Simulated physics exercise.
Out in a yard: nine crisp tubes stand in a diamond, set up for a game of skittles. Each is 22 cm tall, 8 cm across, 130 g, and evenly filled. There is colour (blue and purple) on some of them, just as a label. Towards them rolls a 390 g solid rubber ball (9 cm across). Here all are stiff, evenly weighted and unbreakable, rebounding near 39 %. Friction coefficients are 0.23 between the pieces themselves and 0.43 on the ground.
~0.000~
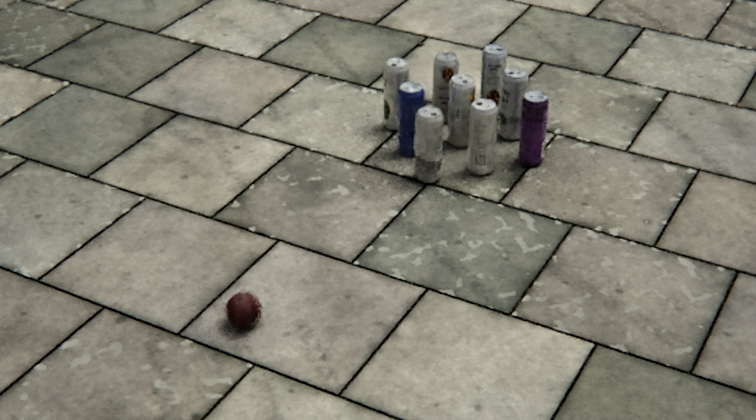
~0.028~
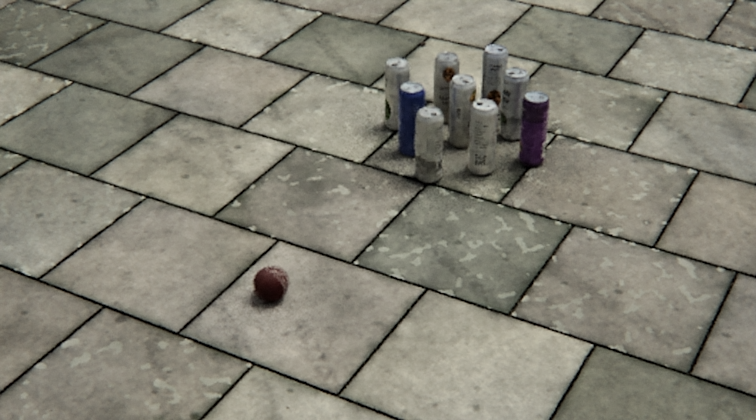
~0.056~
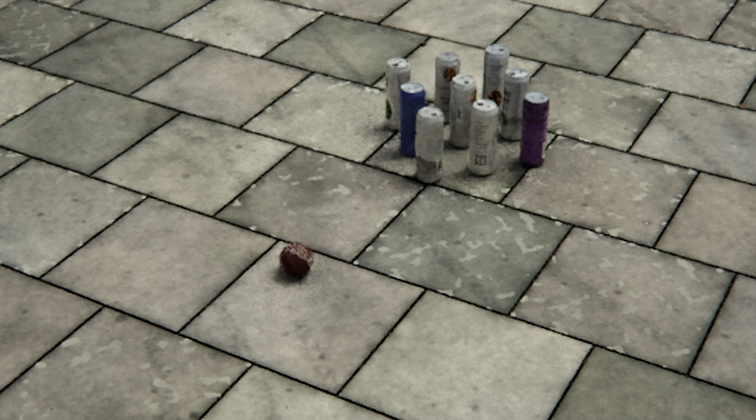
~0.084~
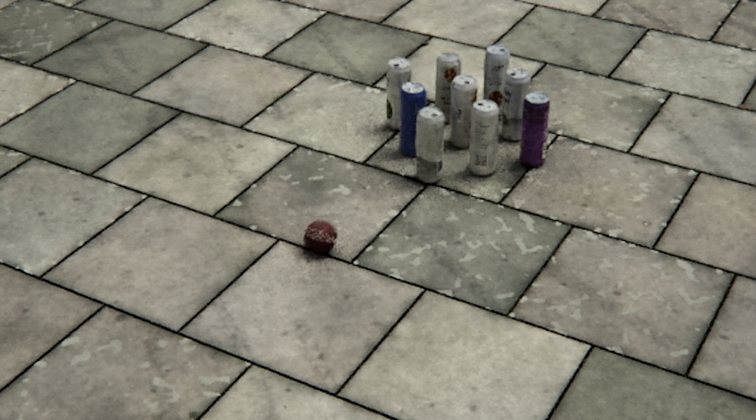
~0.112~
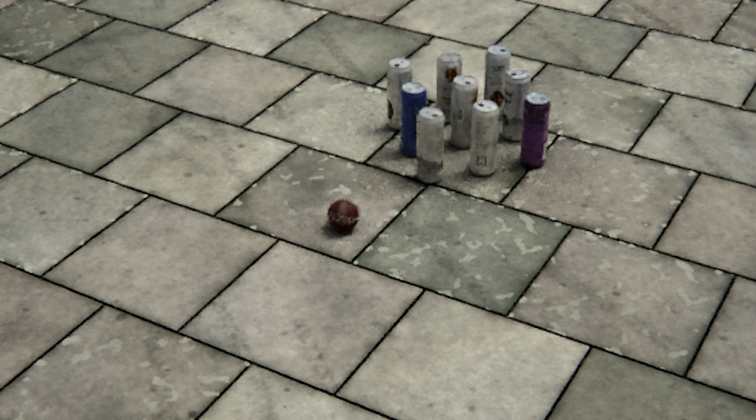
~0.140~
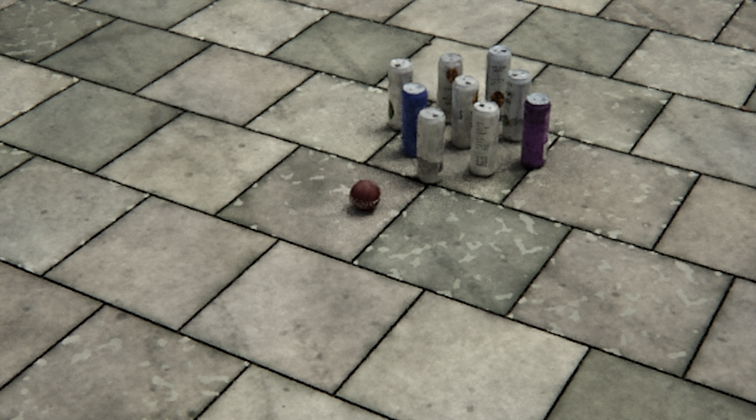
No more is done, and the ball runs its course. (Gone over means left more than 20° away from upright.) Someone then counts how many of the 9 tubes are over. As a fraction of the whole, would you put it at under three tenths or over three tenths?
Counted up, it comes to over three tenths.
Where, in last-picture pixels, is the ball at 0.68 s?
It sits close to pixel (544, 27).
Around 0.38 s, ball still moving; 4 of the 9 tubes over; blue tube tipped 44°.
Around 0.68 s, ball still moving; 6 of the 9 tubes over; blue tube lying flat.
Finally (1.3 s), ball rolling away; 6 of the 9 tubes over; blue tube lying flat; purple tube unmoved. That is 67 per cent. Seen by the last camera, middles, blue tube near (472, 79), purple tube near (536, 132).
